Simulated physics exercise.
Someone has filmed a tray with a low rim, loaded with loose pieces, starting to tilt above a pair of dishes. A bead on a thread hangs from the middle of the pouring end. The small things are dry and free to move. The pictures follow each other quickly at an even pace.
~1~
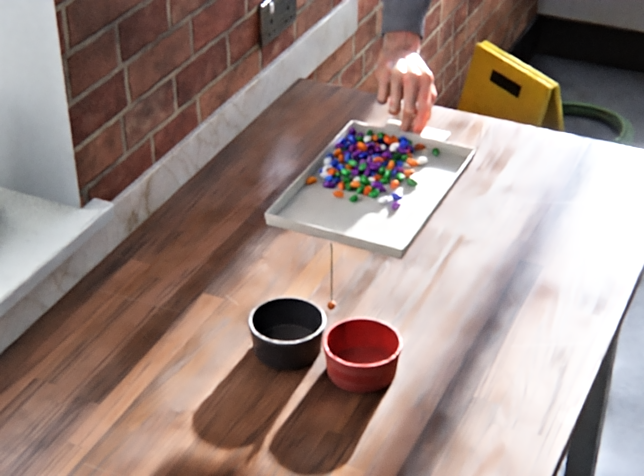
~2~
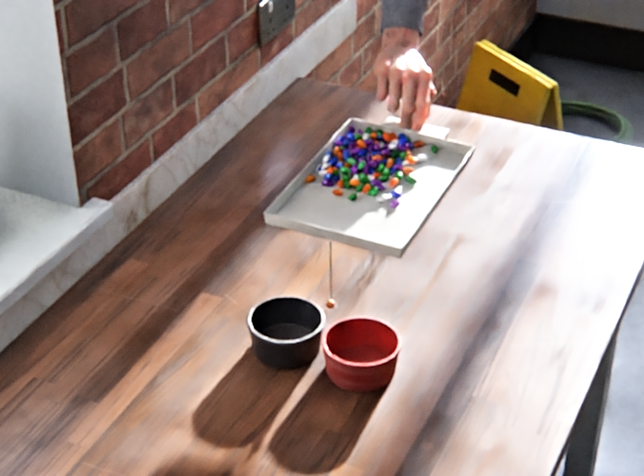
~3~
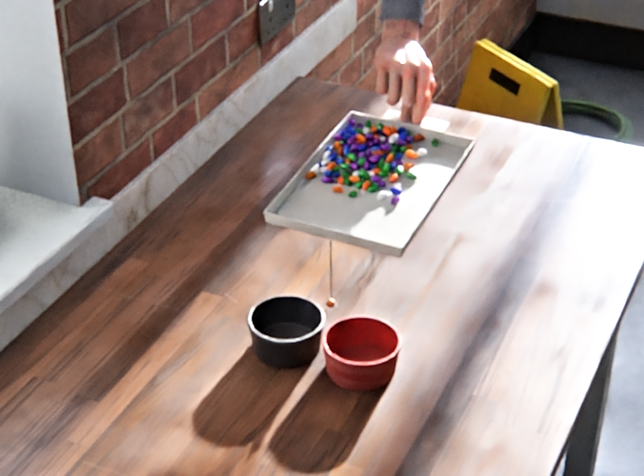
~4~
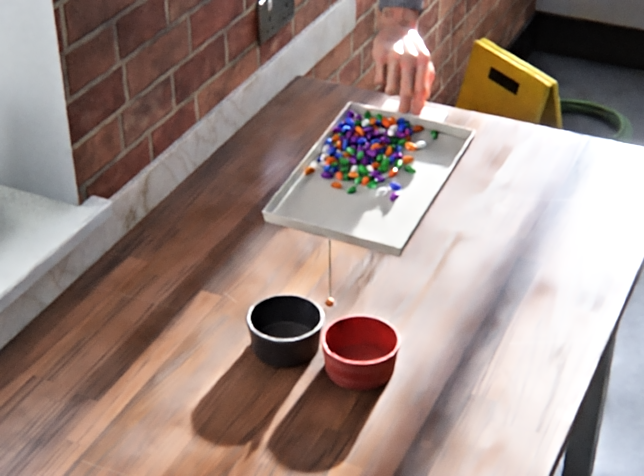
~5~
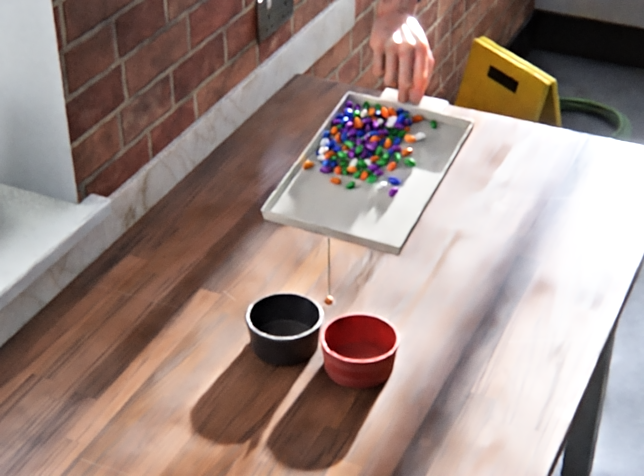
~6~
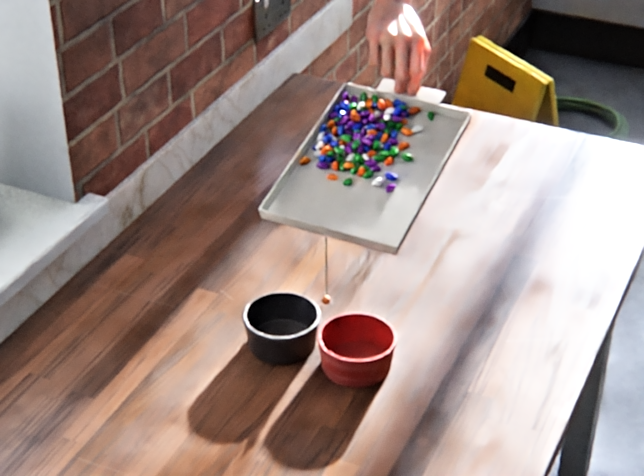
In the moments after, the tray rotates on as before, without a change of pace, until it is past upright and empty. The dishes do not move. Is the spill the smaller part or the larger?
The two hold over half of the load.
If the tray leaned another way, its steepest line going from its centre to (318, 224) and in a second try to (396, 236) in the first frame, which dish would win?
One: The left one. Two: The dish on the right.
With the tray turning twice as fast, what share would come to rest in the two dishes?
About 40 per cent.
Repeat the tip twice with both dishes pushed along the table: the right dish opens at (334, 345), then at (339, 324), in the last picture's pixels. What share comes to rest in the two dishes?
Near 80 % and 50 %.
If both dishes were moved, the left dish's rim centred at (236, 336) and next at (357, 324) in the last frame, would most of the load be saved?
At the first place less than half, at the second below a half.
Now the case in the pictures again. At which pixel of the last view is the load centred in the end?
Close to (327, 358).
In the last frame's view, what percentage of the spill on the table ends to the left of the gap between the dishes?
Near 70 %.
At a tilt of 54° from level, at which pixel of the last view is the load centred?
At about (329, 214).
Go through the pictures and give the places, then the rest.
In the first frame, corners of the pouring end (267, 213) and (402, 248), level; middle of the load (370, 162), jelly beans; left dish (270, 352); right dish (347, 375); bead on its thread (331, 305).
In the second frame, corners of the pouring end (266, 212) and (400, 247), level; middle of the load (369, 159).
In the third frame, corners of the pouring end (266, 211) and (401, 246), tipped barely, level across its low end; middle of the load (369, 154).
In the fourth frame, corners of the pouring end (265, 211) and (399, 246), tipped a little, level across its low end; middle of the load (368, 148).
In the fifth frame, corners of the pouring end (264, 209) and (398, 245), tipped a little, level across its low end; middle of the load (367, 140).
In the sixth frame, corners of the pouring end (261, 209) and (395, 245), tipped a little, level across its low end; middle of the load (363, 134); left dish (265, 347); right dish (341, 370).
Just after the last frame, tray tipped steeply; almost all on the tray; just a few in the right dish; about a tenth in the air.
A moment on, tray tipped right over; roughly two thirds on the tray; about a tenth in the right dish; about a tenth in the left dish; about a tenth outside both; just a few in the air.
Further on, tray tipped past a quarter turn; roughly half in the right dish; roughly a third in the left dish; roughly a quarter outside both.
When it is over, tray tipped past a quarter turn; roughly half in the right dish; roughly a third in the left dish; roughly a quarter outside both.
